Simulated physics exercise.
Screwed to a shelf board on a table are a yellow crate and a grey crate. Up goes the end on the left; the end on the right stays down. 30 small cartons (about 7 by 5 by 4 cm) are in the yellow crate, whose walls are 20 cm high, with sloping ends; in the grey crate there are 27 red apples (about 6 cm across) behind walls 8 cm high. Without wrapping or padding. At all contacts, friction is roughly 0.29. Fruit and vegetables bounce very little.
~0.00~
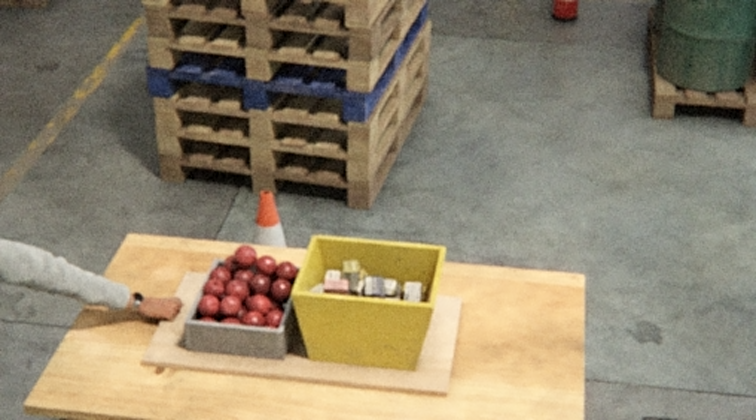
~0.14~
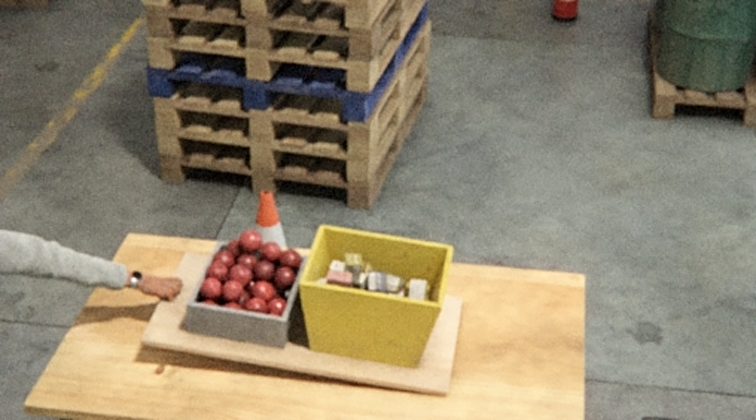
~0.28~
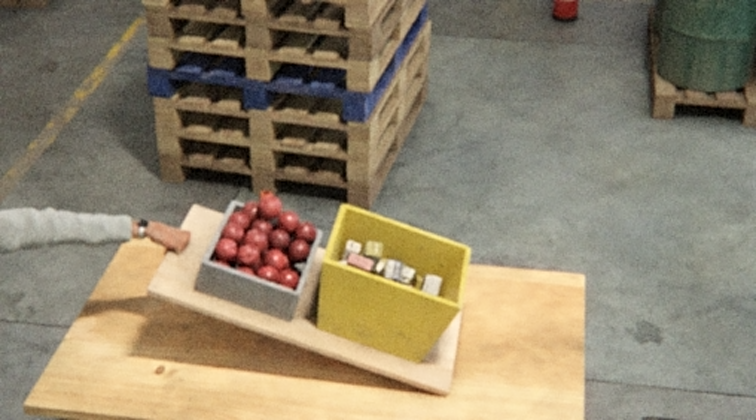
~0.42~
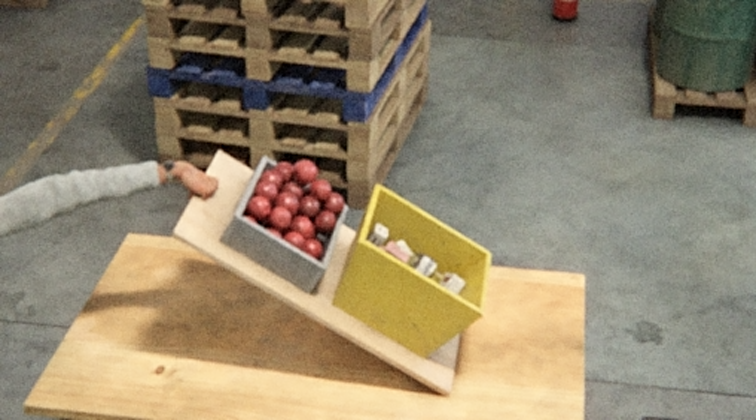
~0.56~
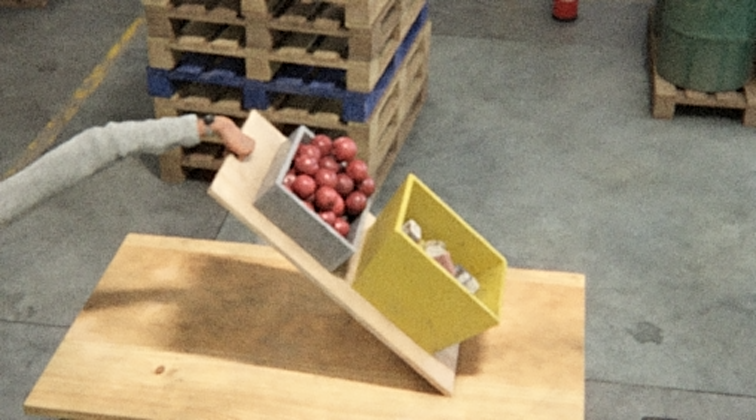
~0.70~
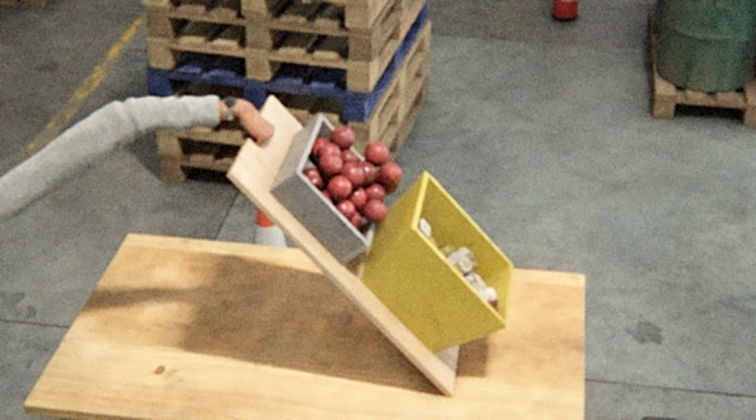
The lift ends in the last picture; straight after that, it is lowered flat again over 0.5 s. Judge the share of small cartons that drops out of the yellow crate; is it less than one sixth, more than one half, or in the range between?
The share is less than one sixth.
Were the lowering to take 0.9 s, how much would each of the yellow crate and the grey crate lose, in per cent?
Then the yellow crate sheds 0 %, while the grey crate sheds 20 %.
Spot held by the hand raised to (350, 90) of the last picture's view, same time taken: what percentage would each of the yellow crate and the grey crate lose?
Yellow crate 10 %, grey crate 70 %.
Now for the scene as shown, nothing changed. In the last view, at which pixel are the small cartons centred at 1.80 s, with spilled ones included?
Around (384, 314) in pixels.
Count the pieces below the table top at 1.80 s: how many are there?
Estimated number of pieces: About 2.
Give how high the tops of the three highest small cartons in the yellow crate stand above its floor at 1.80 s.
It stands close to 16 cm high.
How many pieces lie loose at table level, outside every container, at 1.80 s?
Count of pieces: About 5.
After 0.88 s, tilt 34°; 0 of 30 out of the yellow crate and 4 of 27 out of the grey crate.
After 1.10 s, tilt 5°; 0 of 30 out of the yellow crate and 6 of 27 out of the grey crate.
After 1.40 s, tilt 0°; 0 of 30 out of the yellow crate and 6 of 27 out of the grey crate.
Outcome (at 1.80 s), 0 of 30 out of the yellow crate and 7 of 27 out of the grey crate. Asked share, 0 of 30, 0 per cent.
